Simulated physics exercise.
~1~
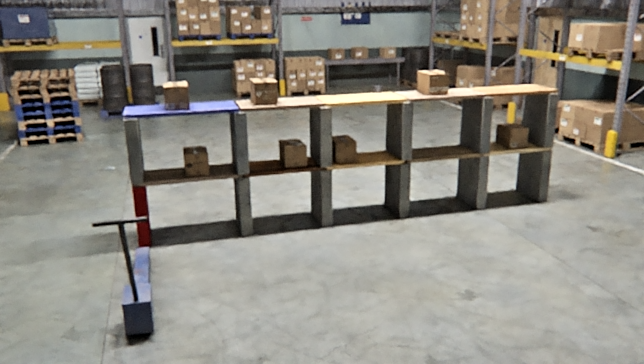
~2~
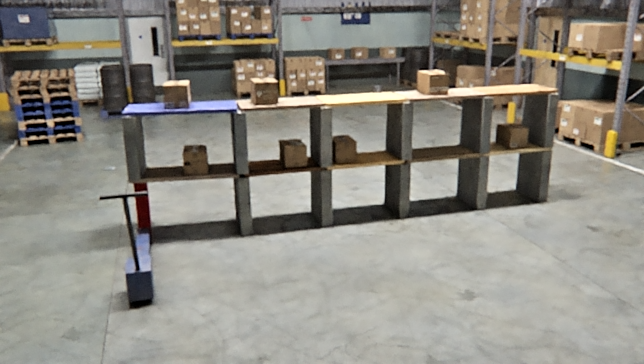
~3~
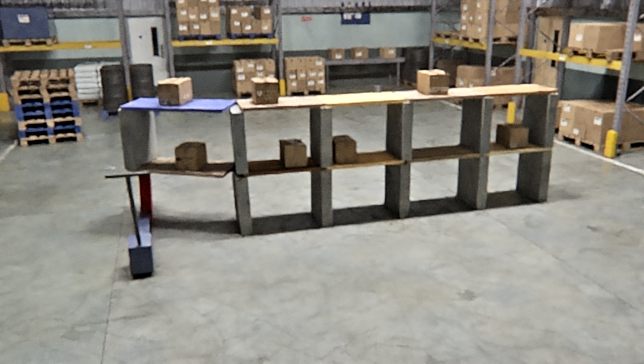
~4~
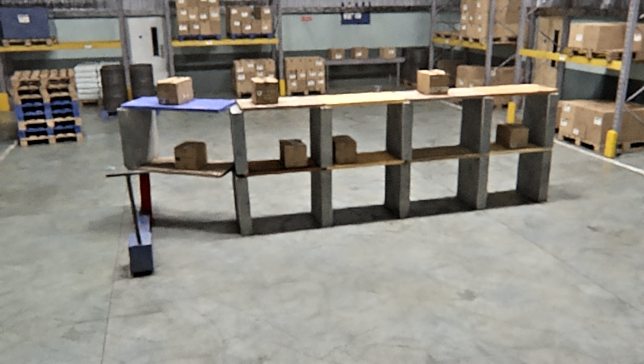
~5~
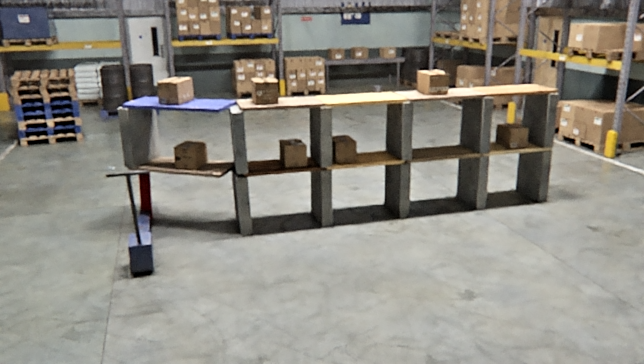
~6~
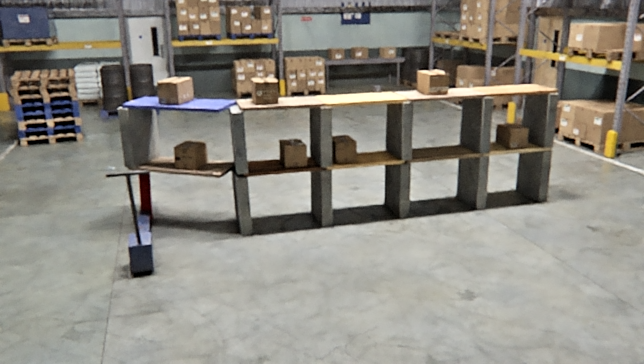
Warehouse floor with a low blue jack nudging the red upright beneath improvised board shelving, shifting the left end but toppling nothing.
